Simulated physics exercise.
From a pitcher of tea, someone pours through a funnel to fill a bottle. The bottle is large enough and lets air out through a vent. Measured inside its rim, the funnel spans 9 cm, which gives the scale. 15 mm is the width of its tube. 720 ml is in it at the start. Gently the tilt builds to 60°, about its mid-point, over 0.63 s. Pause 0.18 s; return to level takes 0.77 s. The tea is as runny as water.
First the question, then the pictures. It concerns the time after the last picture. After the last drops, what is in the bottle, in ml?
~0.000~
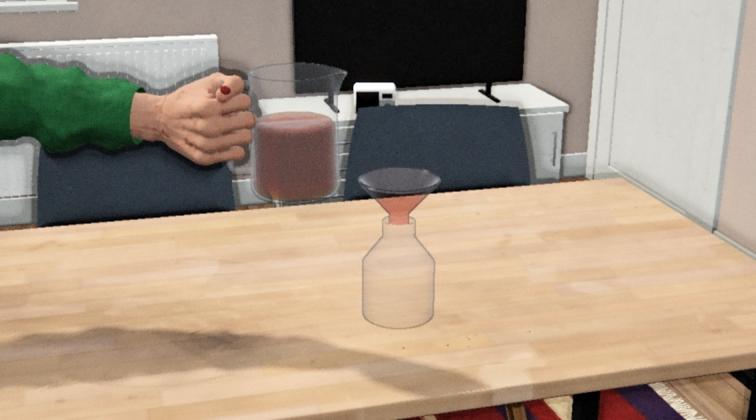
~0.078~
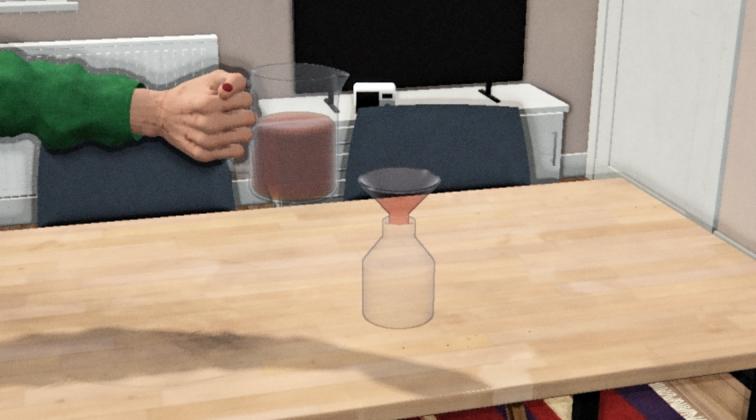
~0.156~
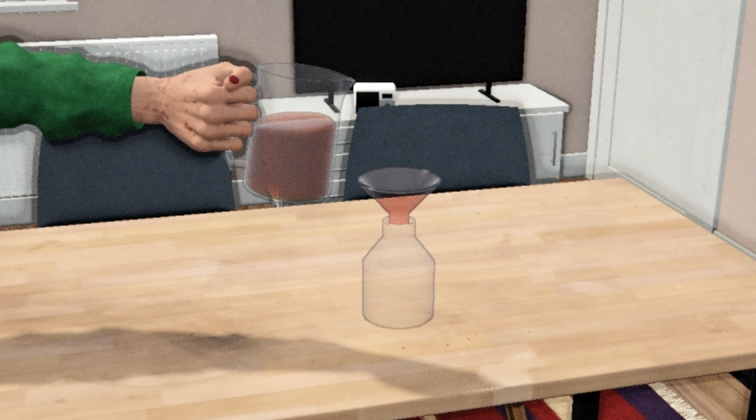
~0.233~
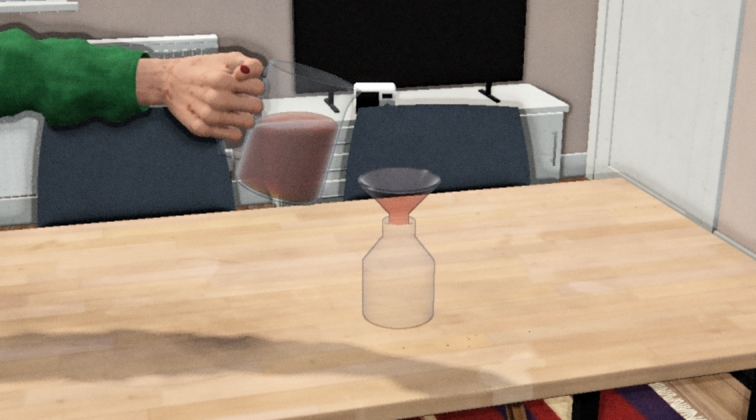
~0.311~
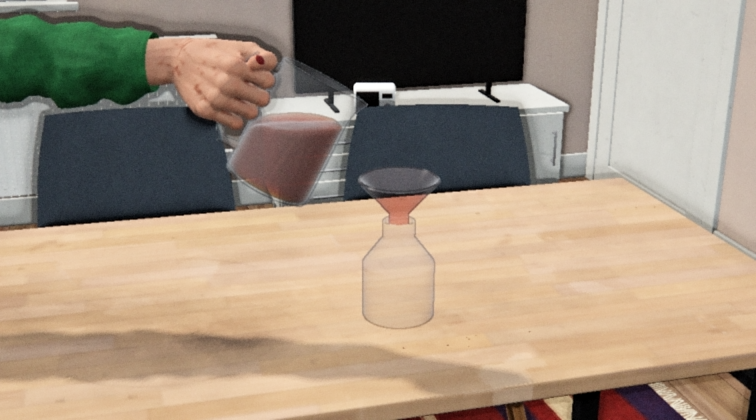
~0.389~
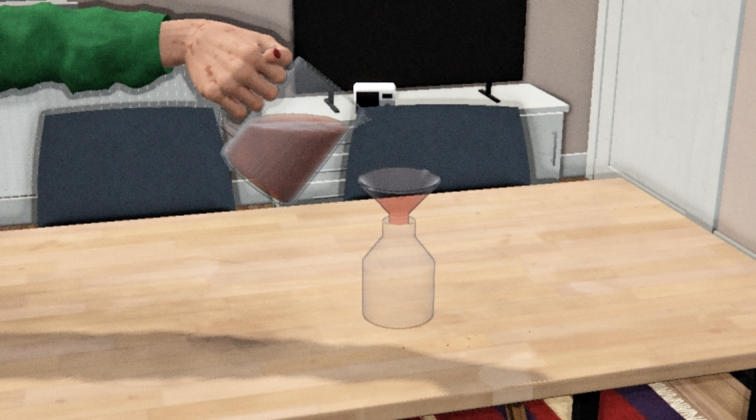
The bottle ends up with about 100 ml.
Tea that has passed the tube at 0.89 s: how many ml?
Estimate: Some 20 ml.
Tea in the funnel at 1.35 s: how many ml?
Around 35 ml.
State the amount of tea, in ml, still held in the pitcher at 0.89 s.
I'd say some 640 ml remain at that point.
After 0.68 s the tilt is 60° and 0 ml has passed the tube, 10 ml is in the funnel, 690 ml in the pitcher and 0 ml has missed.
After 0.89 s the tilt is 58° and 20 ml has passed the tube, 40 ml is in the funnel, 640 ml in the pitcher and 0 ml has missed.
After 1.11 s the tilt is 40° and 40 ml has passed the tube, 55 ml is in the funnel, 620 ml in the pitcher and 5 ml has missed.
After 1.35 s the tilt is 12° and 60 ml has passed the tube, 35 ml is in the funnel, 620 ml in the pitcher and 5 ml has missed.
In the end 100 ml has passed the tube, 0 ml is in the funnel, 620 ml in the pitcher and 5 ml has missed.
